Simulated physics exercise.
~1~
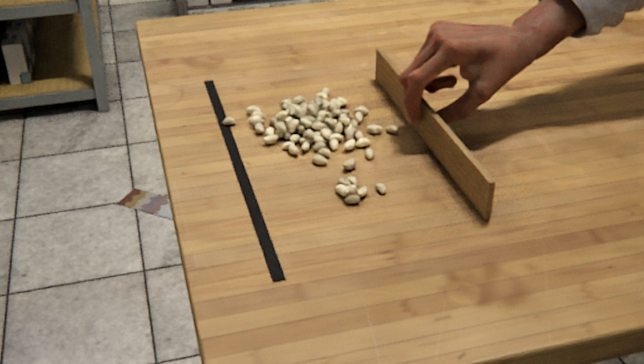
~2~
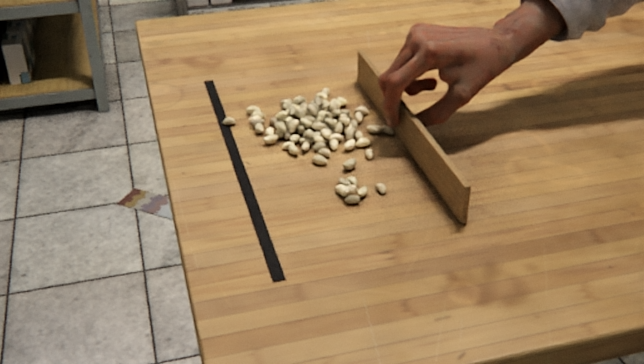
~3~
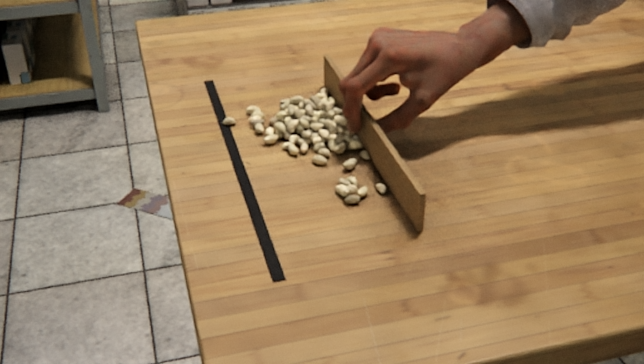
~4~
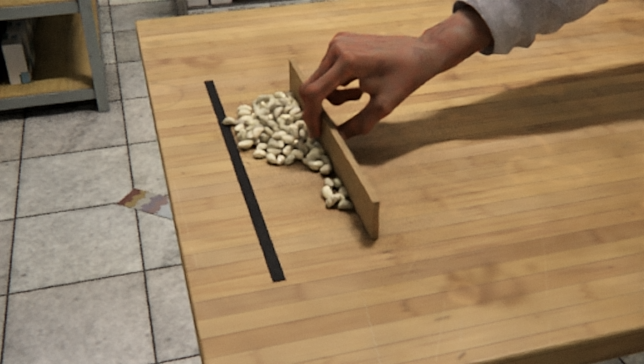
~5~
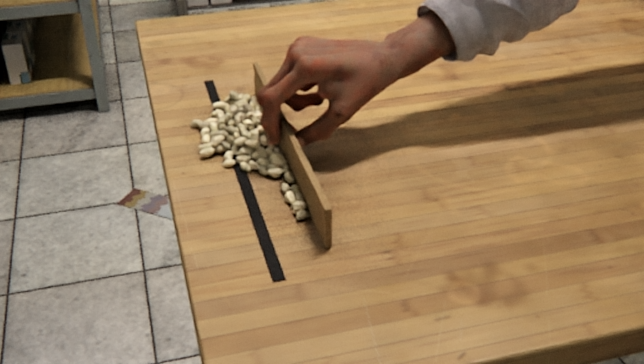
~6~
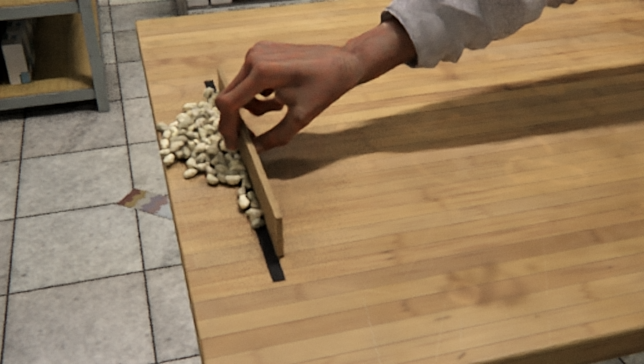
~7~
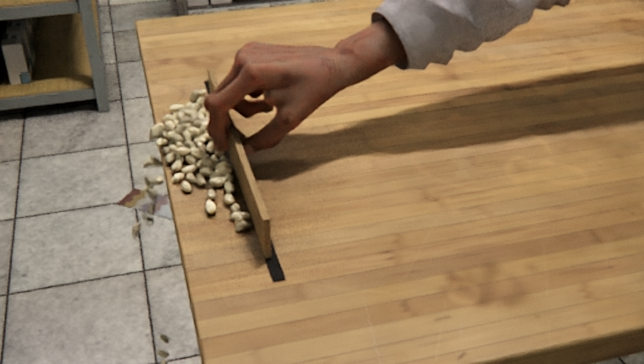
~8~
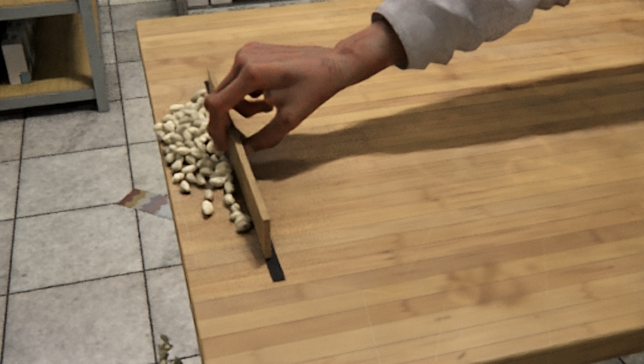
At first, a hand holds an upright piece of card to the right of two small groups of pale, nut-like pieces on a wooden table, with a black tape line to their left. The hand slides the card left until it meets the pieces and gathers them along its face. It pushes both groups onward, and the larger, far one crosses the tape towards the table's left edge. As the card reaches the tape and stops, some of the far pieces spill over the edge and fall towards the tiled floor. Finally, the card stays still, with the near group and most of the far one left on the table.
